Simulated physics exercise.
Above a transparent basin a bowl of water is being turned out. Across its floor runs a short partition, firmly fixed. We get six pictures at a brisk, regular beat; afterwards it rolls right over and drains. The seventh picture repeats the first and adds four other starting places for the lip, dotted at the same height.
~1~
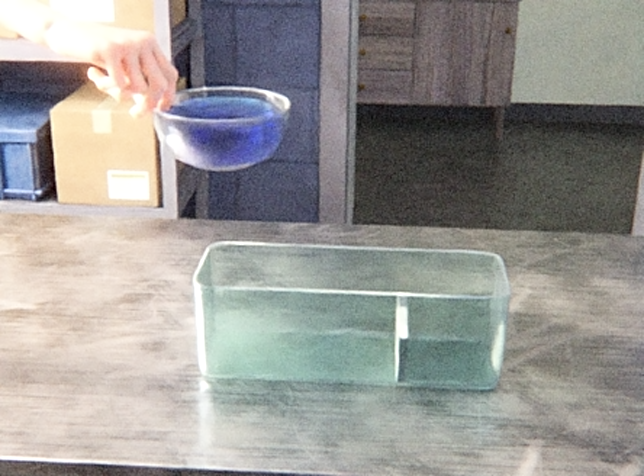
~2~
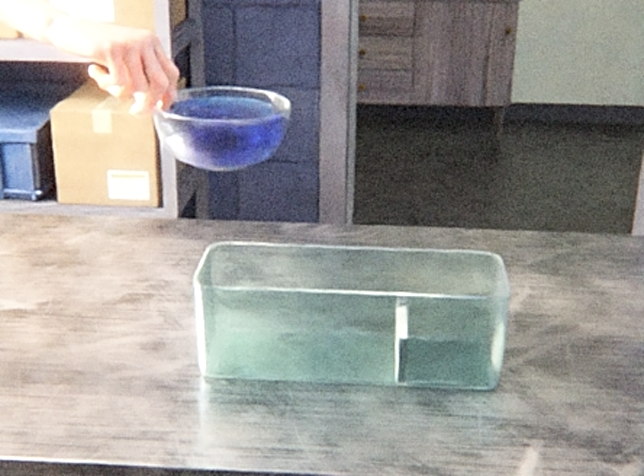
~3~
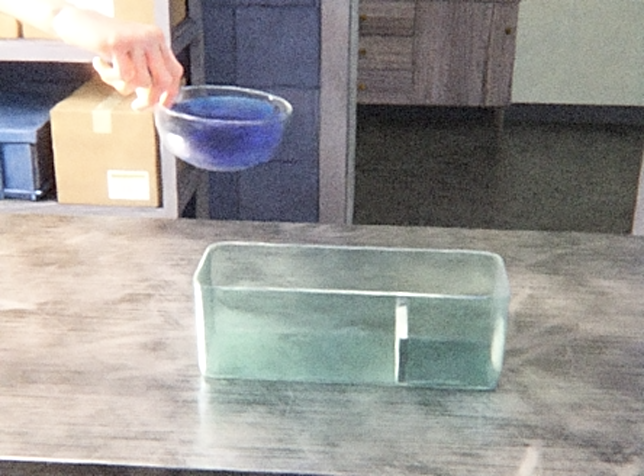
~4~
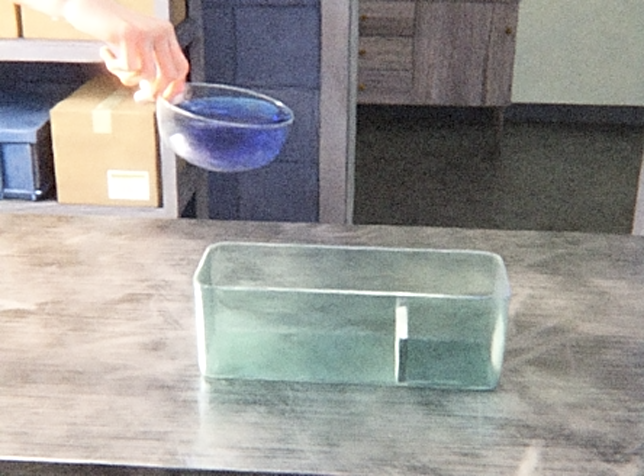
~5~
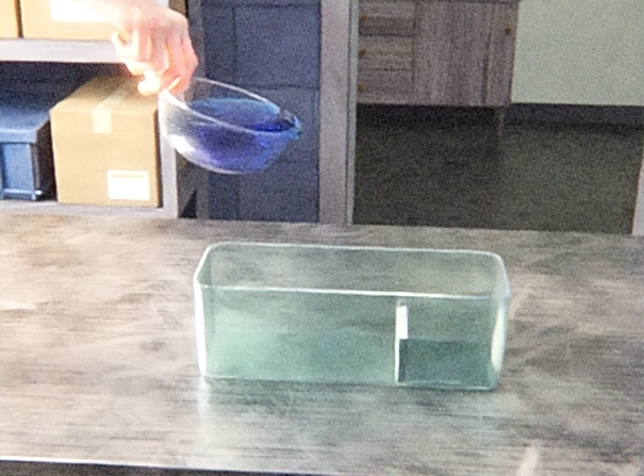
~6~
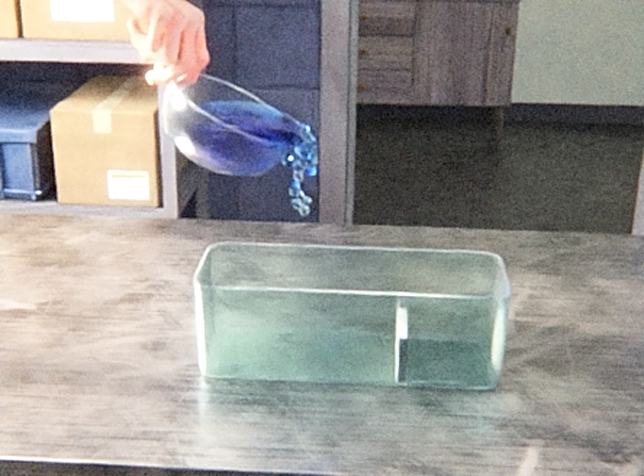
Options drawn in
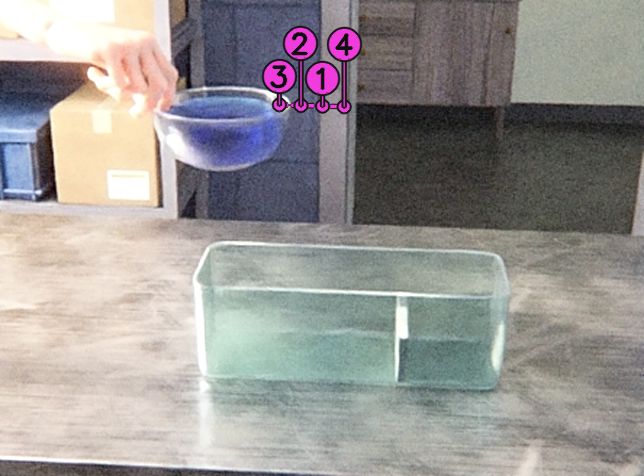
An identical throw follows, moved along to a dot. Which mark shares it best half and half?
The best place is 4.
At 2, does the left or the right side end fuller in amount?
The left side.
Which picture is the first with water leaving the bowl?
In picture 5.
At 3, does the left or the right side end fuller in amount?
The left side.
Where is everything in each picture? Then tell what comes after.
In the first picture, upright, lip at (287, 105); basin from (200, 372) to (499, 385); top of the wall at (403, 313); nothing has left yet.
In the second picture, upright, lip at (287, 106); nothing has left yet.
In the third picture, tipped about 5°, lip at (289, 110); nothing has left yet.
In the fourth picture, tipped about 11°, lip at (291, 117); nothing has left yet.
In the fifth picture, tipped about 18°, lip at (292, 126); water is over the lip, down to (296, 133).
In the sixth picture, tipped about 27°, lip at (293, 137); water is over the lip, down to (304, 208).
In magenta, 1 at (322, 106); 2 at (300, 105); 3 at (279, 104); 4 at (344, 106).
For place 1, about 82 % ends left of the wall and 17 % right of it.
For place 2, about 98 % ends left of the wall and 2 % right of it.
For place 3, about 99 % ends left of the wall and 1 % right of it.
For place 4, about 47 % ends left of the wall and 52 % right of it.
